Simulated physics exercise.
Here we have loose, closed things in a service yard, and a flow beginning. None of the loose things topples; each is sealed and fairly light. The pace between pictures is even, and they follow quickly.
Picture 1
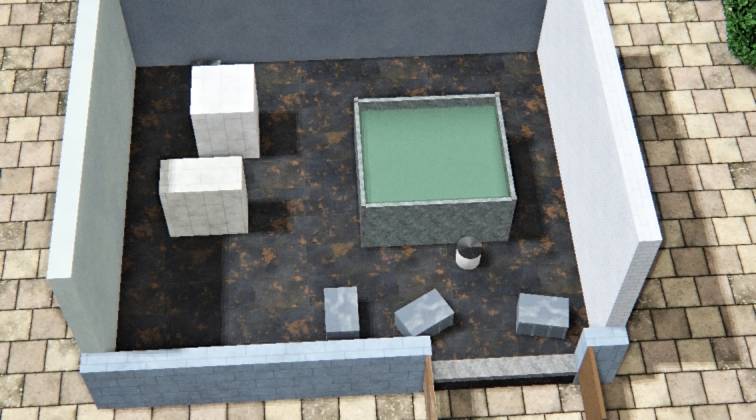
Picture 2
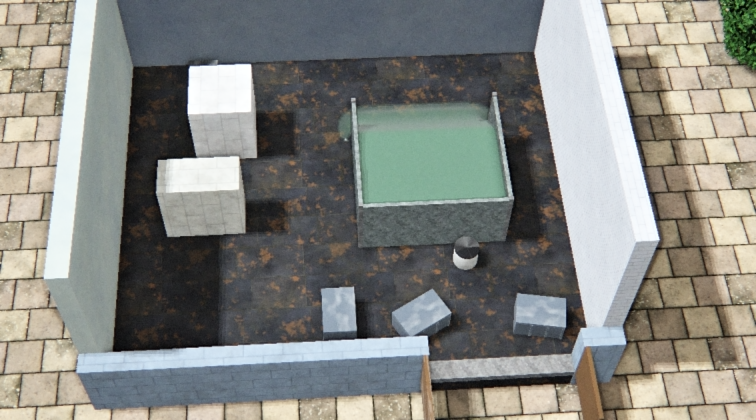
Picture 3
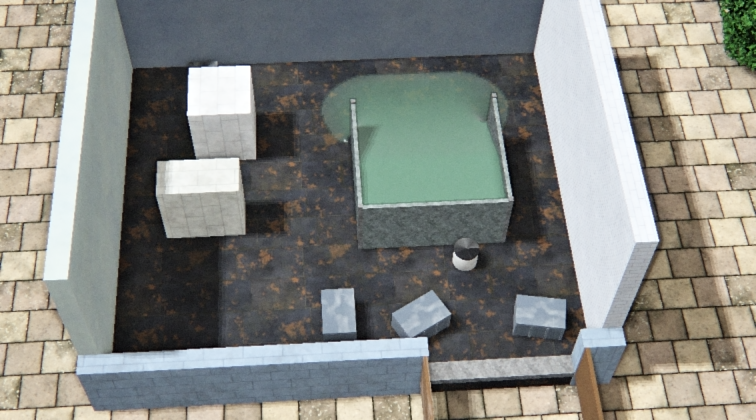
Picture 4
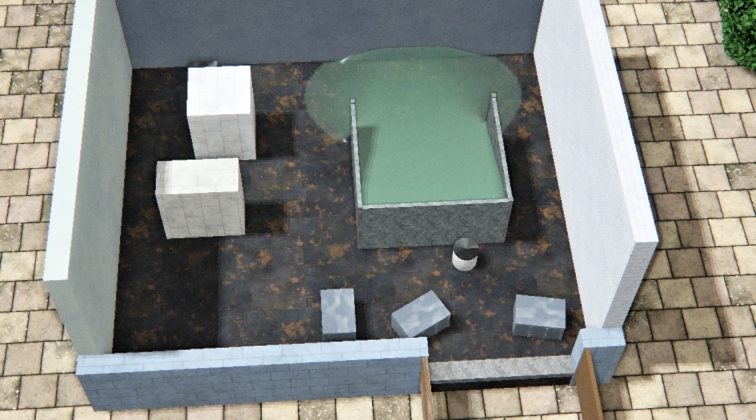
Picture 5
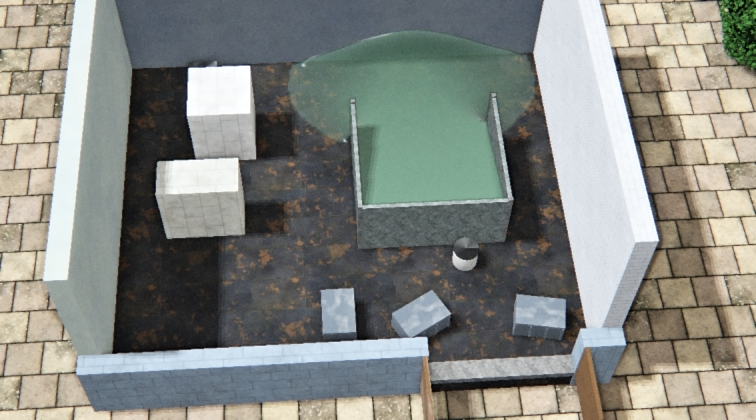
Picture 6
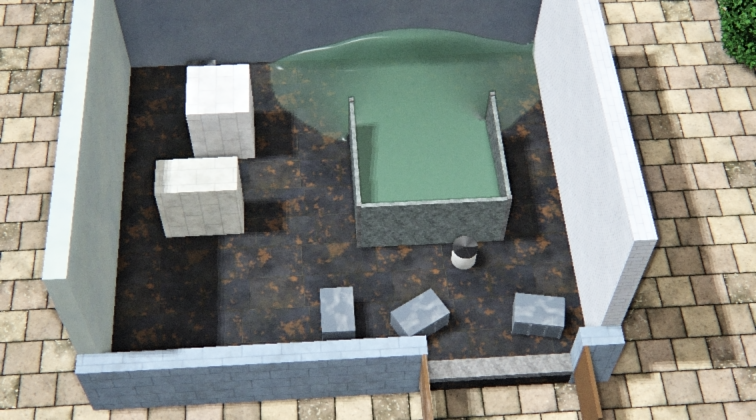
In a walled service yard, green water in a stone tank poured out over its far side, fanned across the dark floor and reached the back wall, while the blocks and pail stayed put.
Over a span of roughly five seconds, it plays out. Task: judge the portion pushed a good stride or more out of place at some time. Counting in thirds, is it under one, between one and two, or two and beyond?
In thirds: Between one and two.
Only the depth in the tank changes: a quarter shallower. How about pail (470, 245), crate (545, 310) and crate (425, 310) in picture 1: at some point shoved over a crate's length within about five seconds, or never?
Well, in sequence: Not carried that far, carried that far, not carried that far.
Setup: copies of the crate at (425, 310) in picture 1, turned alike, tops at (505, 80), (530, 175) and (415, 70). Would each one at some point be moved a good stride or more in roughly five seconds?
Shoved clear, shoved clear, shoved clear.
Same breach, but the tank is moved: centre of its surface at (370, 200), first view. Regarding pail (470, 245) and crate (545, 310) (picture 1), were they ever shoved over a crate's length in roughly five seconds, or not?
Respectively: Got displaced that much and got displaced that much.
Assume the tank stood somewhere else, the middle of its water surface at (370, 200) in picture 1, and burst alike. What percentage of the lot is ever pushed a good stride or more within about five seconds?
Estimate: Near 60 per cent of them.
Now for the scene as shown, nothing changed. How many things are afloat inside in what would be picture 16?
You get 0.
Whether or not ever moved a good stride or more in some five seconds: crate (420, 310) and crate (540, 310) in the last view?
Answer in sequence: A shorter distance; the full distance.
A moment on, 0 of 5 are well off their spots; 0 afloat.
Next, 1 of 5 are well off their spots; 0 afloat.
Later, 2 of 5 are well off their spots; 1 afloat.
In the end, 2 of 5 are well off their spots, and 2 have been at some point; 1 afloat.
